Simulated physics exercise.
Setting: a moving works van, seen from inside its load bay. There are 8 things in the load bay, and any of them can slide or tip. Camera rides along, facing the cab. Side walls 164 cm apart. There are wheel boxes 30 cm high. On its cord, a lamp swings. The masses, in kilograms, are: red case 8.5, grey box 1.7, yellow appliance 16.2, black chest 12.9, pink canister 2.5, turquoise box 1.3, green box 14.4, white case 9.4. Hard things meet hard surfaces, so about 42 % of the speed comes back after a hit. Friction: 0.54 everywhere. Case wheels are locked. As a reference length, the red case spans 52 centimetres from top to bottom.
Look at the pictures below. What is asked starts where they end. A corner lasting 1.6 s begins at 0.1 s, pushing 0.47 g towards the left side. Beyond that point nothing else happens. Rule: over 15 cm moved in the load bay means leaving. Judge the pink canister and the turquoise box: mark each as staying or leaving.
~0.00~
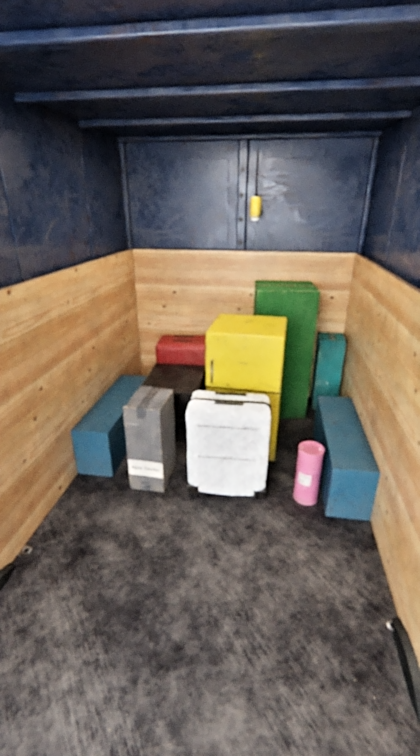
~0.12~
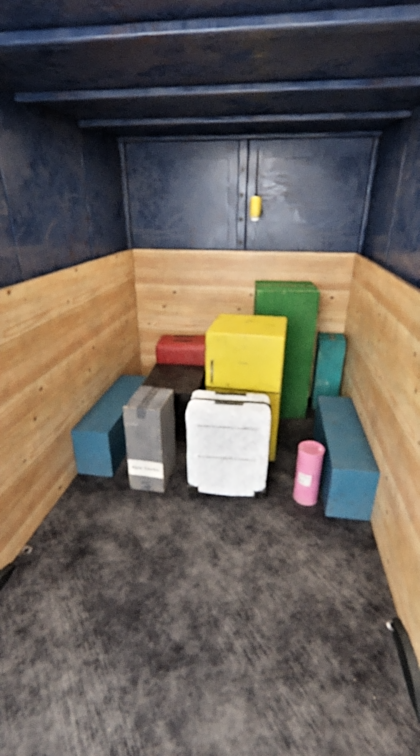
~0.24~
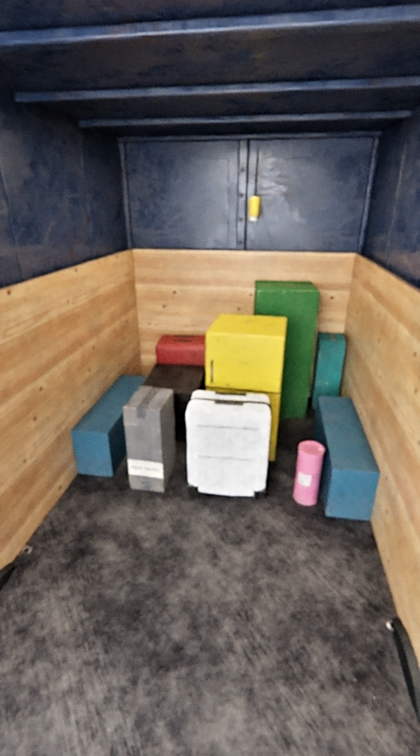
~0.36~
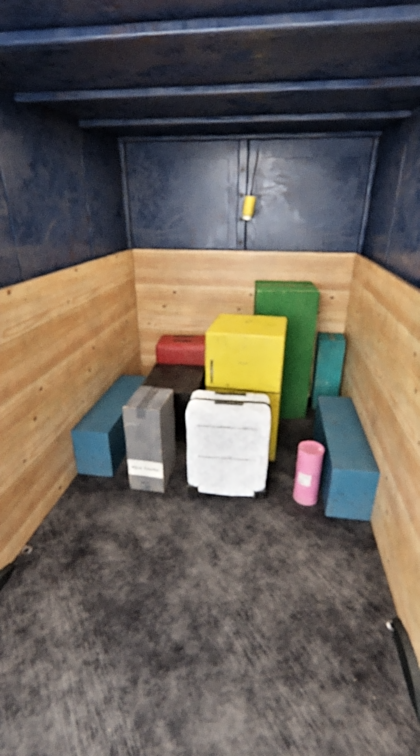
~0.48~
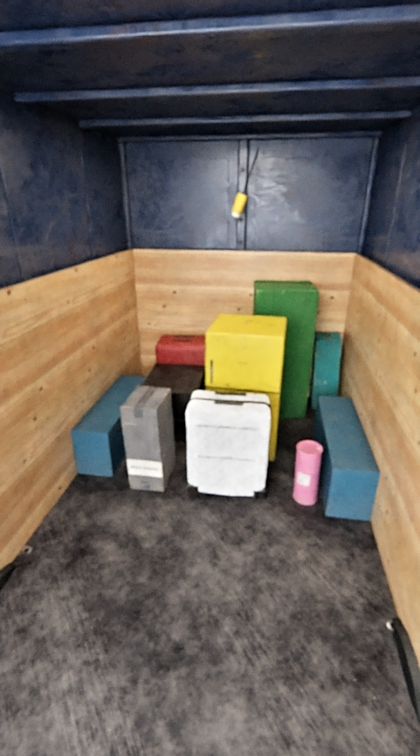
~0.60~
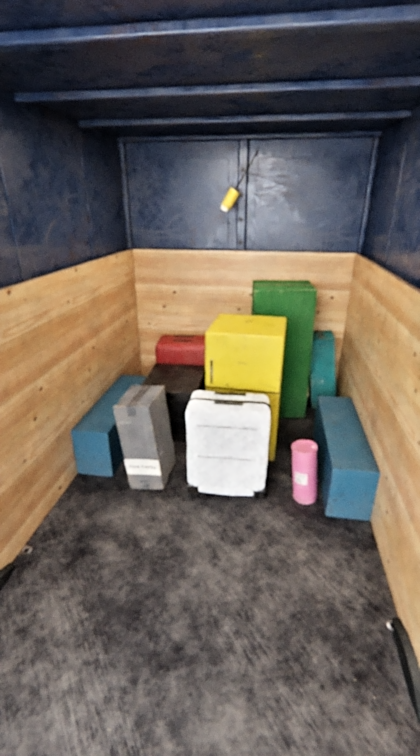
Pink canister: Leaving; turquoise box: Leaving.
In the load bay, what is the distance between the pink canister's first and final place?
I'd put it at about 30 centimetres.
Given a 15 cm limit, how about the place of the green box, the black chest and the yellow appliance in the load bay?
First, the green box is moved away; second, the black chest stays in its position; third, the yellow appliance stays in its position.
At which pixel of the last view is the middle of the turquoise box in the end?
Around (289, 371).
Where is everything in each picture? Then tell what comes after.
In the first picture, no push; pink canister (308, 473); turquoise box (327, 372).
In the second picture, no push; yellow appliance (246, 388); black chest (176, 401).
In the third picture, load feels 0.26 g left; green box (280, 350); white case (229, 443).
In the fourth picture, load feels 0.47 g left; grey box (152, 439).
In the fifth picture, load feels 0.47 g left; turquoise box (325, 371) at 3° to upright; yellow appliance (246, 388).
In the sixth picture, load feels 0.47 g left; pink canister (305, 472) at 6° to upright; turquoise box (321, 370) at 8° to upright.
Around 0.90 s, load feels 0.47 g left; pink canister at 32° to upright near (290, 470); turquoise box at 14° to upright near (316, 370); grey box at 26° to upright.
Around 1.20 s, load feels 0.47 g left; pink canister at 65° to upright near (272, 477); turquoise box at 30° to upright near (304, 369); green box at 30° to upright.
Around 1.40 s, load feels 0.47 g left; pink canister on its side near (263, 489); turquoise box at 34° to upright near (292, 370); green box at 34° to upright.
Around 1.80 s, no push; pink canister on its side near (262, 496); turquoise box at 32° to upright near (291, 371); green box at 37° to upright.
Finally (3.3 s), on their side or leaning hard in the load bay, pink canister; not toppled but over 15 cm from the start, red case, turquoise box, green box and white case; the other 3 still in place (within 15 cm). In the last view, pink canister near (263, 503), turquoise box near (289, 371).
